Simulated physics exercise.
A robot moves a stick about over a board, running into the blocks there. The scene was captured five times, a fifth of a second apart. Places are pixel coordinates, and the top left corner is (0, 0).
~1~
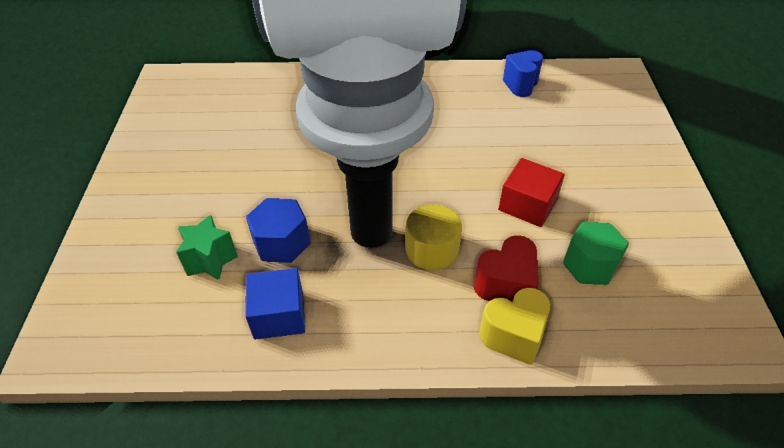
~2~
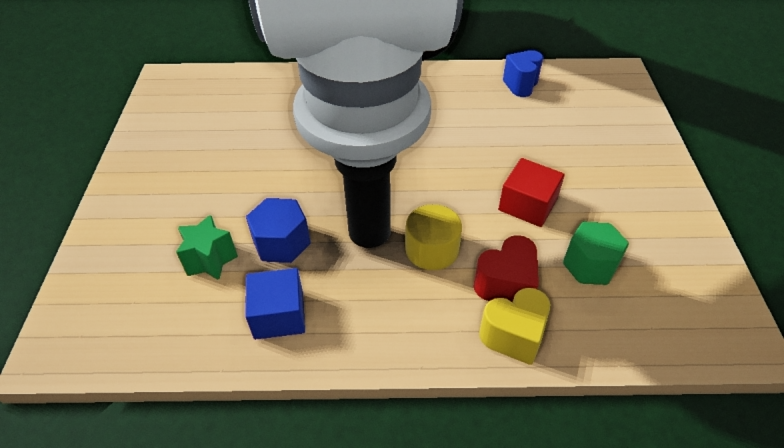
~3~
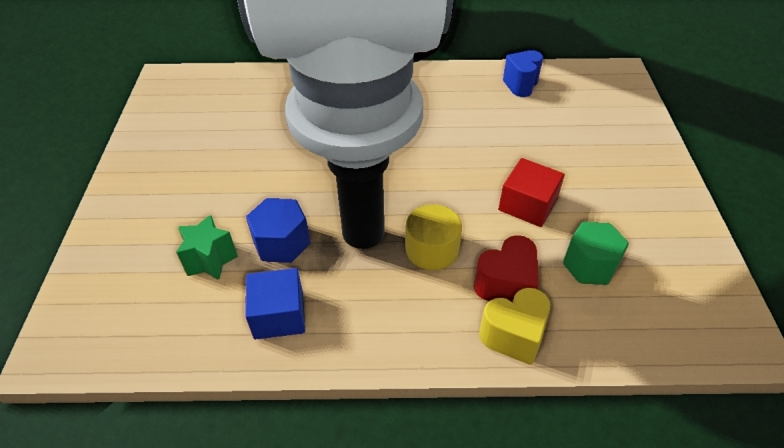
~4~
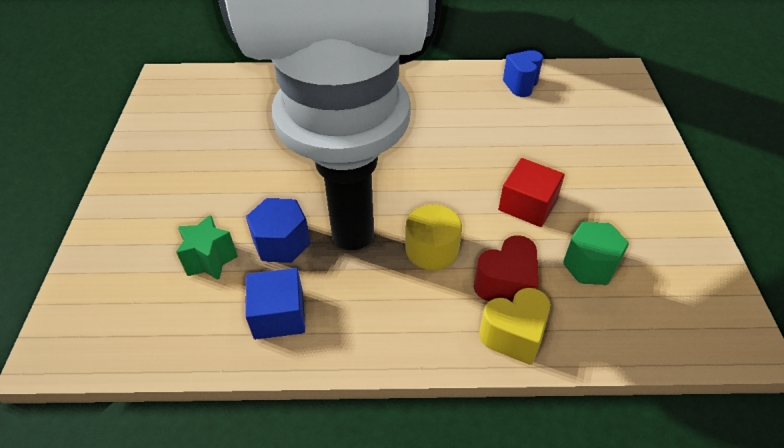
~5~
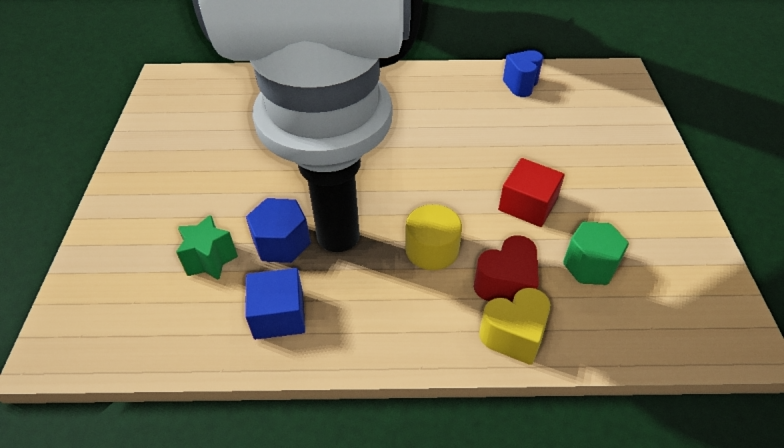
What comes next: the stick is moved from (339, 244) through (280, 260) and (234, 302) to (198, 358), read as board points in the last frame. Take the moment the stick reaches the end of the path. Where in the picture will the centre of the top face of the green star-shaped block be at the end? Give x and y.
At the end it should sit near (175, 234).
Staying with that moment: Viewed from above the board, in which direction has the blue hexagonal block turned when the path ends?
Clockwise, from overhead.
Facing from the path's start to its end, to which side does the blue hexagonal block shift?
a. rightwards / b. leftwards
a.
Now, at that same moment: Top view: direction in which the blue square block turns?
If we look at it from overhead, the blue square block pivots counter-clockwise.
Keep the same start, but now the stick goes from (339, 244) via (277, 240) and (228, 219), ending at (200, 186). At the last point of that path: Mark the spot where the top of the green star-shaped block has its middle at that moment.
It is at (146, 252).
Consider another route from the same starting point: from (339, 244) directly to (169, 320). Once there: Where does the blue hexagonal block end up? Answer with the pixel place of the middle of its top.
My best guess is (240, 217).
What follows on the original path. One third of the way, stick (277, 253); green star-shaped block (177, 235), turned 35° anticlockwise; blue hexagonal block (233, 216), turned 45° clockwise.
Two thirds of the way, stick (231, 296); green star-shaped block (175, 234), turned 45° anticlockwise; blue square block (268, 300), turned 35° anticlockwise; blue hexagonal block (226, 217), turned 60° clockwise.
At the end, stick (194, 352); green star-shaped block (175, 234), turned 45° anticlockwise; blue square block (268, 304), turned 50° anticlockwise; blue hexagonal block (226, 217), turned 60° clockwise; yellow round block in place.
